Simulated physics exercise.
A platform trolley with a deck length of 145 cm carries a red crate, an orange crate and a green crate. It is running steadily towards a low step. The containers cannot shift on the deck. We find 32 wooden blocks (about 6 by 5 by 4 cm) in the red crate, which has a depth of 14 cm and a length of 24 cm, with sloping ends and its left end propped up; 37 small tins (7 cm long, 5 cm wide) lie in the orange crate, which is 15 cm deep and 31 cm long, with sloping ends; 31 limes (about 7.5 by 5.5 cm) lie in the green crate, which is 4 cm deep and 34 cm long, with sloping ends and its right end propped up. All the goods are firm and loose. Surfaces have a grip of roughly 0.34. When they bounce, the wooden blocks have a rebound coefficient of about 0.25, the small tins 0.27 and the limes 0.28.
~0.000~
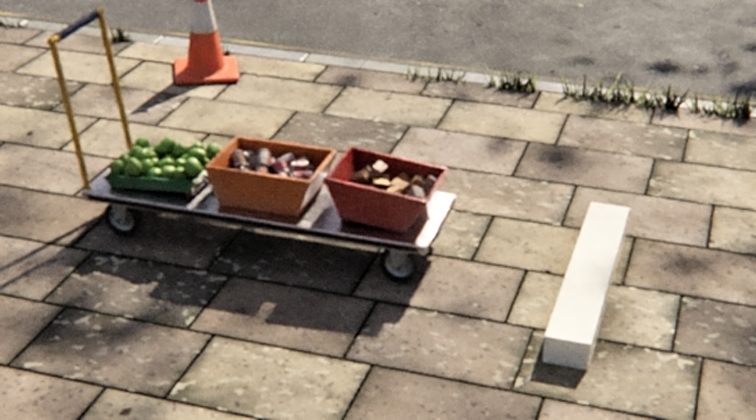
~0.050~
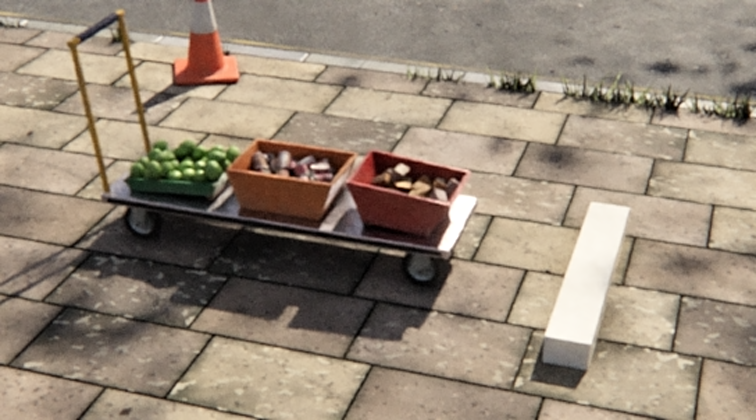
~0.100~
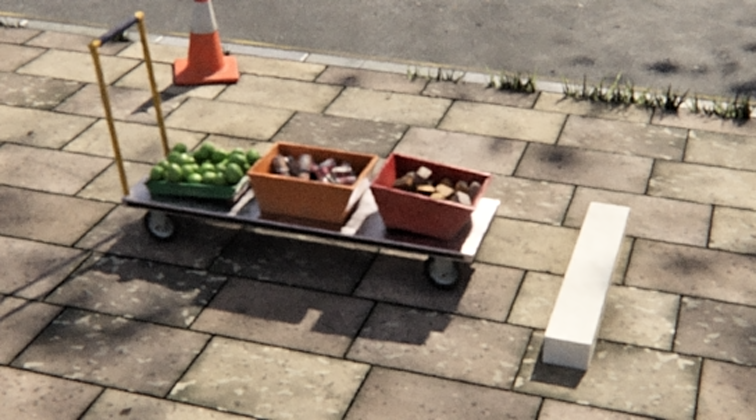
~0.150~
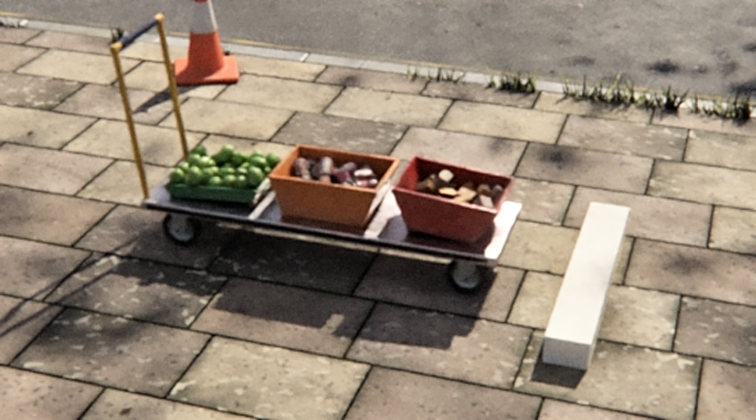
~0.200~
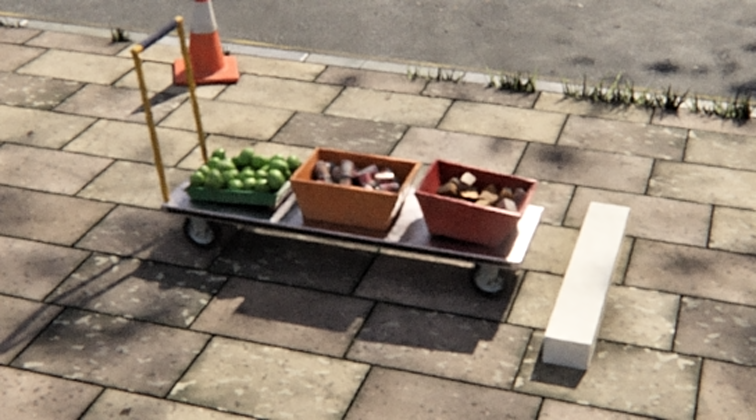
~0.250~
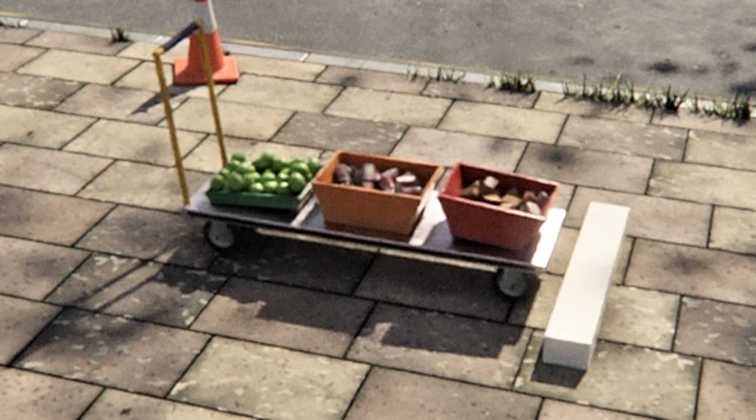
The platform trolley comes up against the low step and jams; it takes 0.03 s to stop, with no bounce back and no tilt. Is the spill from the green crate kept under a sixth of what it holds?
No, over a sixth spills.
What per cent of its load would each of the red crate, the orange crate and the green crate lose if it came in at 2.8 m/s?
In that case the red crate sheds 20 per cent of its load, the orange crate 20 per cent, and the green crate 40 per cent.
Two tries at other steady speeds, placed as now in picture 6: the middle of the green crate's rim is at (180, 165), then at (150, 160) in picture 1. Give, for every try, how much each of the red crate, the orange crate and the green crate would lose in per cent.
Losses in order of the tries would be red crate 0 and 10 %, orange crate 0 and 10 %, green crate 20 and 30 %.
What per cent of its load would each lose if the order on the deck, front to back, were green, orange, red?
Red crate 0 %, orange crate 0 %, green crate 30 %.
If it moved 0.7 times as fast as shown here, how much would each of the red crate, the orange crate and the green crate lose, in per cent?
Then the red crate sheds 0 per cent, the orange crate 0 per cent, and the green crate 20 per cent.
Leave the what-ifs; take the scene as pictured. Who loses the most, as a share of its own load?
Answer: The green crate.
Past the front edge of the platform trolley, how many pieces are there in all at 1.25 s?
Approx. 0 pieces ahead of the front edge.
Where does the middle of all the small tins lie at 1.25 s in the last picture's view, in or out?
In the last view they're centred near (415, 201).
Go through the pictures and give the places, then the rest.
In the first picture (places track the rim corner closest to us here), green crate (194, 181); red crate (426, 201); 55 cm to go; all still inside.
Green crate (214, 184); red crate (449, 205); 46 cm to go, in the second picture.
Green crate (235, 187); red crate (473, 208); 37 cm to go, in the third picture.
Green crate (256, 191); red crate (496, 212); 28 cm to go, in the fourth picture.
Green crate (277, 194); red crate (520, 215); 19 cm to go, in the fifth picture.
Green crate (298, 197); red crate (544, 219); 10 cm to go; all still inside, in the sixth picture.
After 0.29 s, impact.
After 0.39 s, the red crate has all 32, the orange crate has all 37 and the green crate is down by 3 of 31.
After 0.51 s, the red crate has all 32, the orange crate has all 37 and the green crate is down by 6 of 31.
After 0.74 s, the red crate has all 32, the orange crate has all 37 and the green crate is down by 8 of 31.
Final count (at 1.25 s), the red crate has all 32, the orange crate has all 37 and the green crate is down by 8 of 31. Asked share, 8 of 31, 26 per cent.
